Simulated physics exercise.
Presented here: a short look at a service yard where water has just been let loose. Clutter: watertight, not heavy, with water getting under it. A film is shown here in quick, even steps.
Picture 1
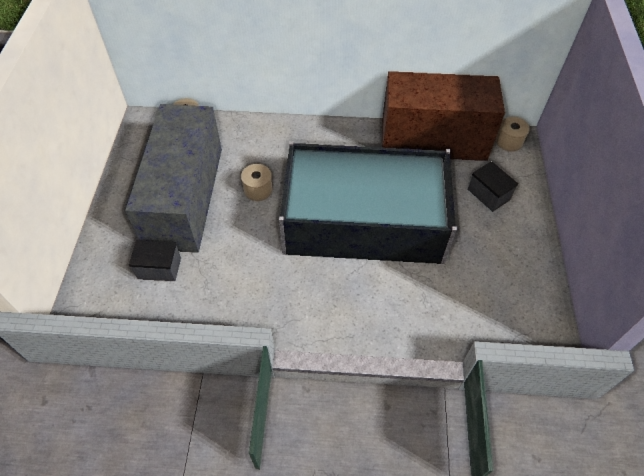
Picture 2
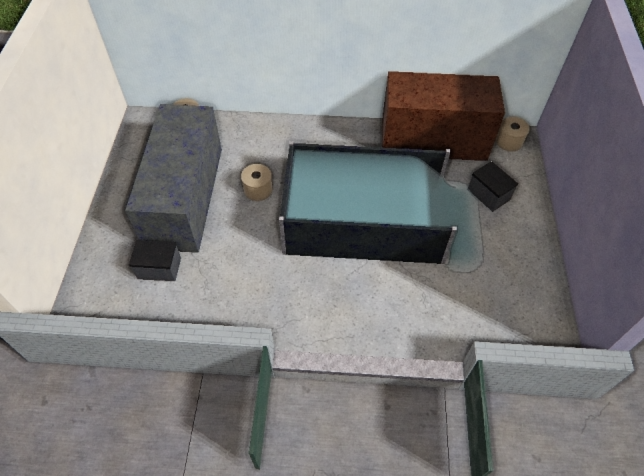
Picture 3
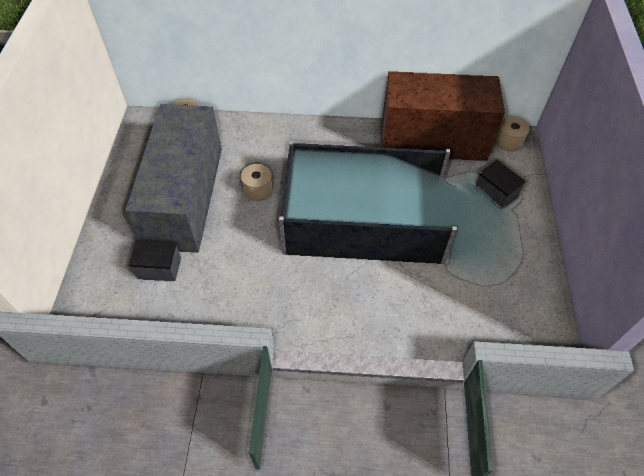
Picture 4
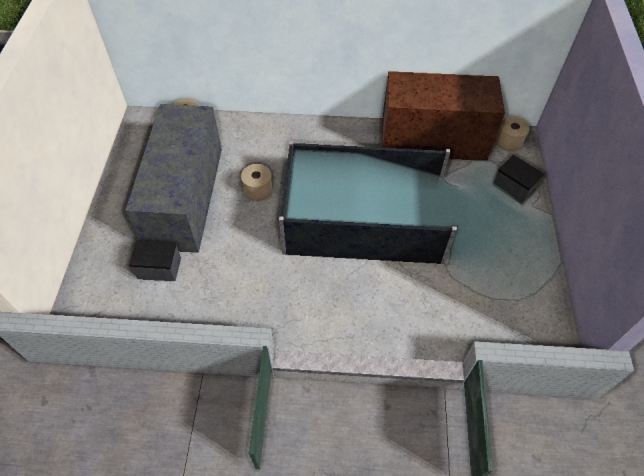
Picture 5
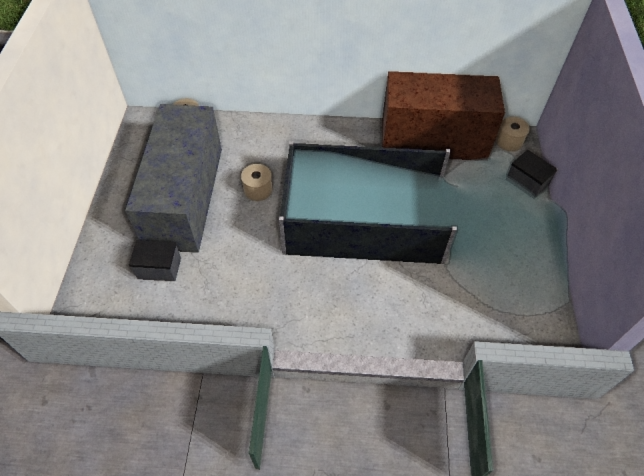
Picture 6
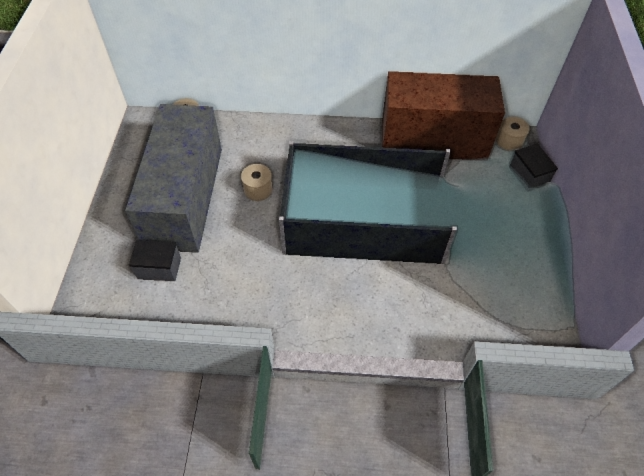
Water pouring from the open right side of a dark-walled tank, spreading across the yard floor and nudging a black chest toward the purple wall.
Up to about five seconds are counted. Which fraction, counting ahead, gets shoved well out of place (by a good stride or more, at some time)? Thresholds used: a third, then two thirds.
My call: A third to two thirds.
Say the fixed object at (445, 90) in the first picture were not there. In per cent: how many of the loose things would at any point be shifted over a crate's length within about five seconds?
About 80%.
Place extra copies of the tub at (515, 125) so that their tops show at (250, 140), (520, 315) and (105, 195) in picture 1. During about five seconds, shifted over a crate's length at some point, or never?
Item by item: Remains in place, goes the distance, remains in place.
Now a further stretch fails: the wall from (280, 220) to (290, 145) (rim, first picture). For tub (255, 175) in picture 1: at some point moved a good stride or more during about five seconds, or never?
Looking at how things go, I'd say it travelled at least that.
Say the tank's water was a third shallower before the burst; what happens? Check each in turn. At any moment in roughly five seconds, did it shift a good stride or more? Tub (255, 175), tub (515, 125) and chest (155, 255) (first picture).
Item by item: Missed the mark, then cleared the mark, then missed the mark.
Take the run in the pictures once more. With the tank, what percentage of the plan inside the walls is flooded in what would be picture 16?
I'd say around 35 in a hundred.
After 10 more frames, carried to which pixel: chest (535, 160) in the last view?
At about (540, 109).
A moment on, 1 of 5 are well off their spots; 1 afloat.
Next, 1 of 5 are well off their spots; 2 afloat.
Later, 2 of 5 are well off their spots; 2 afloat.
In the end, 3 of 5 are well off their spots, and 3 have been at some point; 3 afloat.
